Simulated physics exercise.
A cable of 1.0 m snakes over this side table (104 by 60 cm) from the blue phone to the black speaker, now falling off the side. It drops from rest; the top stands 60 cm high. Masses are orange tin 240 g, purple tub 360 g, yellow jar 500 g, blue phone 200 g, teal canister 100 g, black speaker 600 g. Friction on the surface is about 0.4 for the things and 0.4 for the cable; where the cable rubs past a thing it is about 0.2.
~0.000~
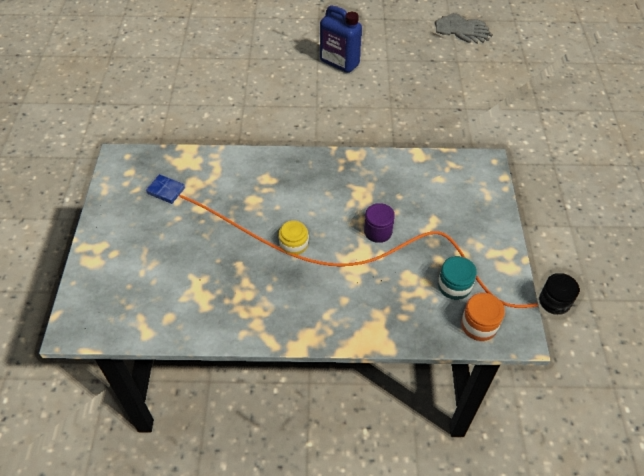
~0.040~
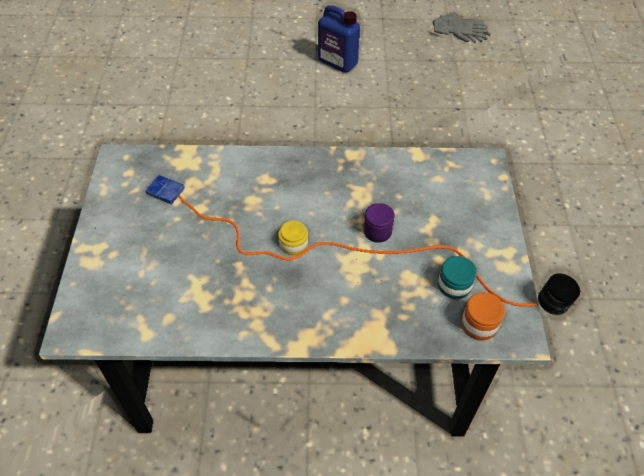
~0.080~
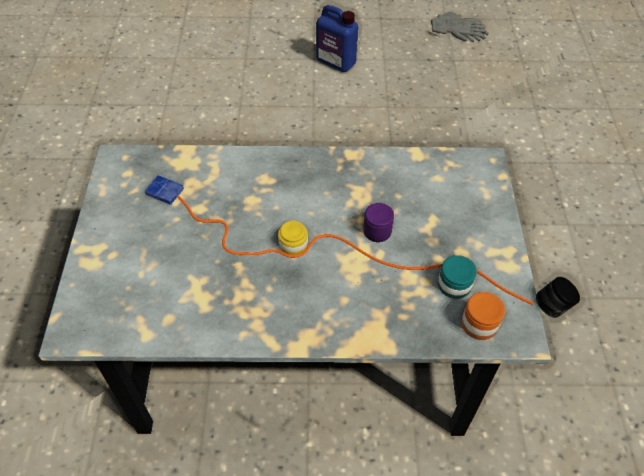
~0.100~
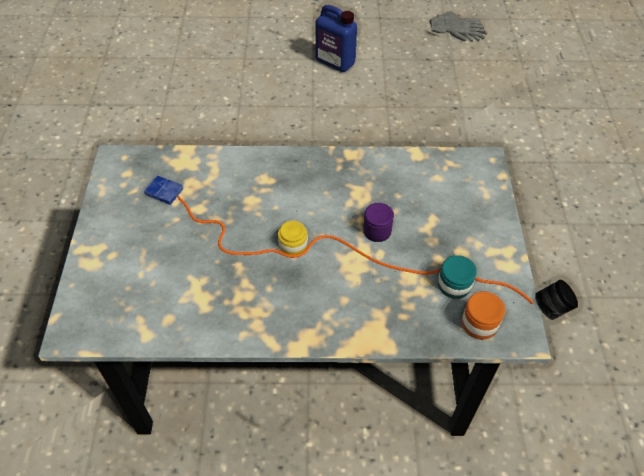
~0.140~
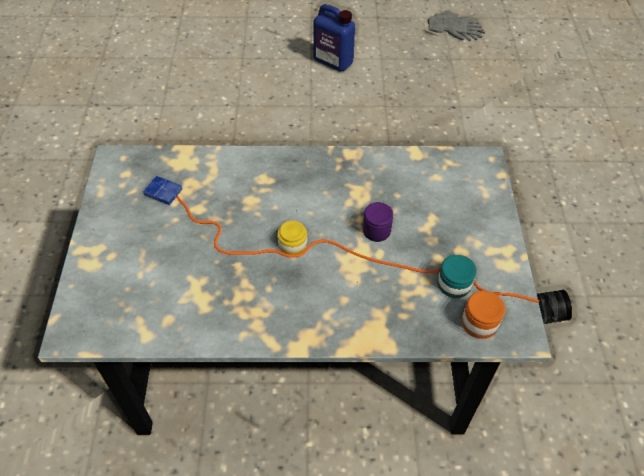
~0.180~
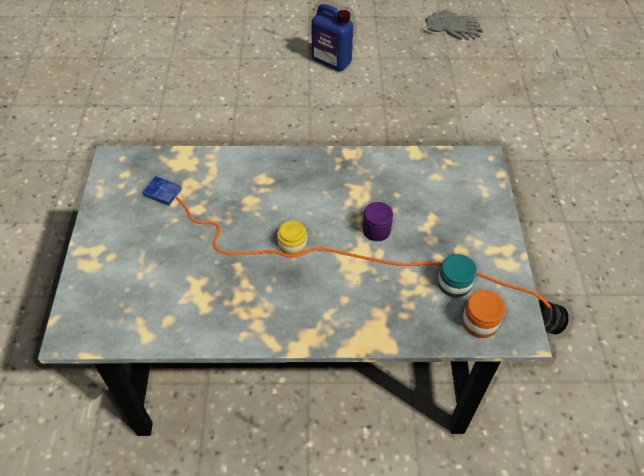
At first, an orange cable curves across a mottled table from a small blue phone to a black speaker just past the right edge, passing yellow, purple, teal and orange containers. The cable then shifts into wavier bends as the speaker tilts over and sinks slightly, while the containers stay put.
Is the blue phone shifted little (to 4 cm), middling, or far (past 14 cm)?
Verdict: The blue phone reaches the top band.
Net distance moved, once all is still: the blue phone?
Blue phone 60 cm.
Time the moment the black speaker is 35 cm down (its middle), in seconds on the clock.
That is: 0.48 s.
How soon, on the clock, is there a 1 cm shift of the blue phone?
Blue phone 0.26 s.
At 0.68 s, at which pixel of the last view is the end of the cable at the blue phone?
At about (316, 263).
By 0.4 s, the cable's tail end at (248, 239); blue phone 22 cm off its start, black speaker over the edge, teal canister 4 cm off its start.
By 0.7 s, the cable's tail end at (316, 263); blue phone 41 cm off its start, black speaker over the edge, yellow jar 4 cm off its start.
By 0.9 s, the cable's tail end at (388, 294); blue phone 57 cm off its start at (370, 293), black speaker over the edge, yellow jar 4 cm off its start at (309, 227).
By 1.2 s, the cable's tail end at (389, 295); blue phone 57 cm off its start, black speaker over the edge, yellow jar 4 cm off its start.
By 2.4 s, the cable's tail end at (389, 295); blue phone 57 cm off its start at (371, 293), black speaker over the edge, yellow jar 4 cm off its start at (309, 227), teal canister 4 cm off its start at (462, 281).
